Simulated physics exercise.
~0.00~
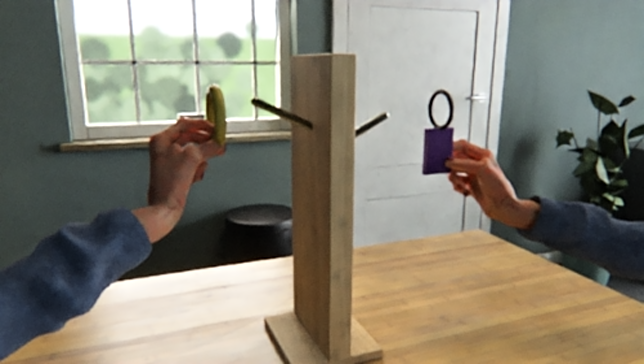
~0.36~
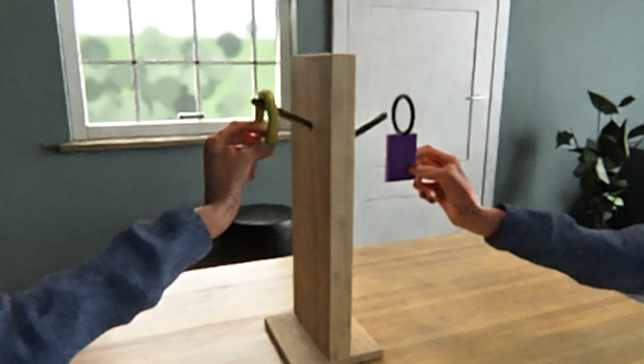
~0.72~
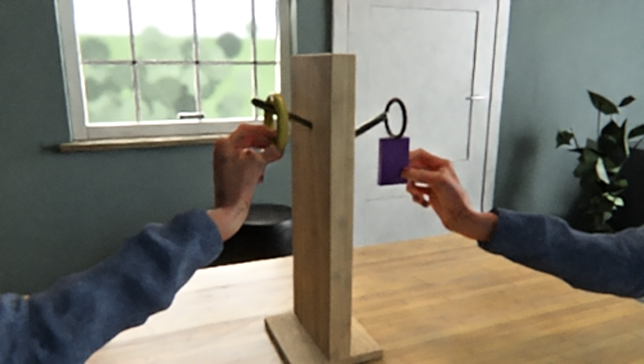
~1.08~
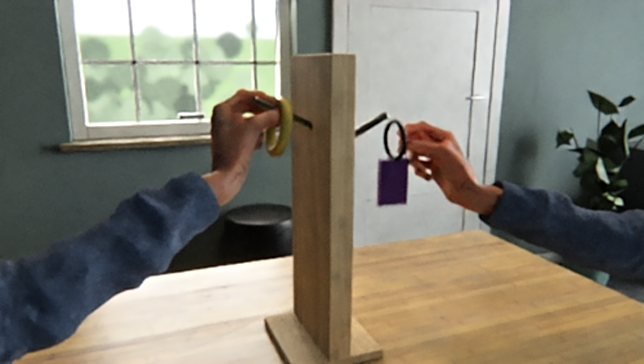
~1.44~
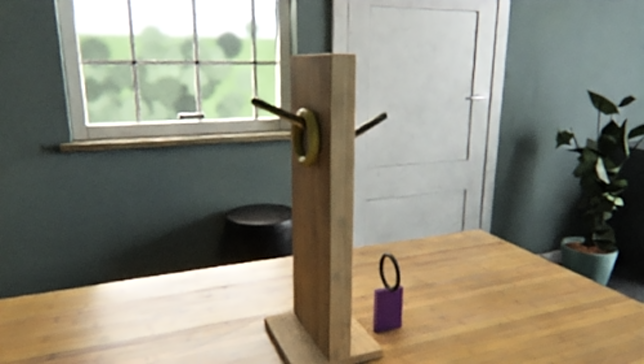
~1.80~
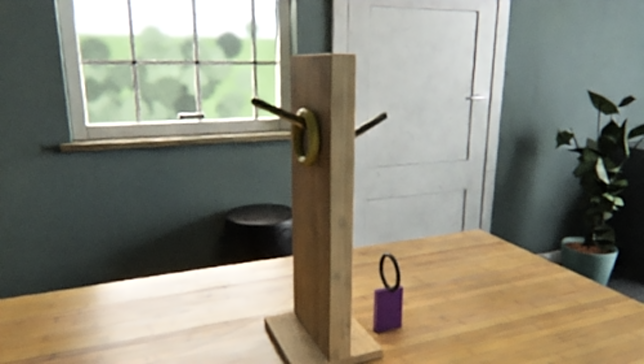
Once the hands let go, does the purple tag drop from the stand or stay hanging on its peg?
The purple tag drops and ends up on the table beside the stand, while the yellow ring stays hanging on its peg.
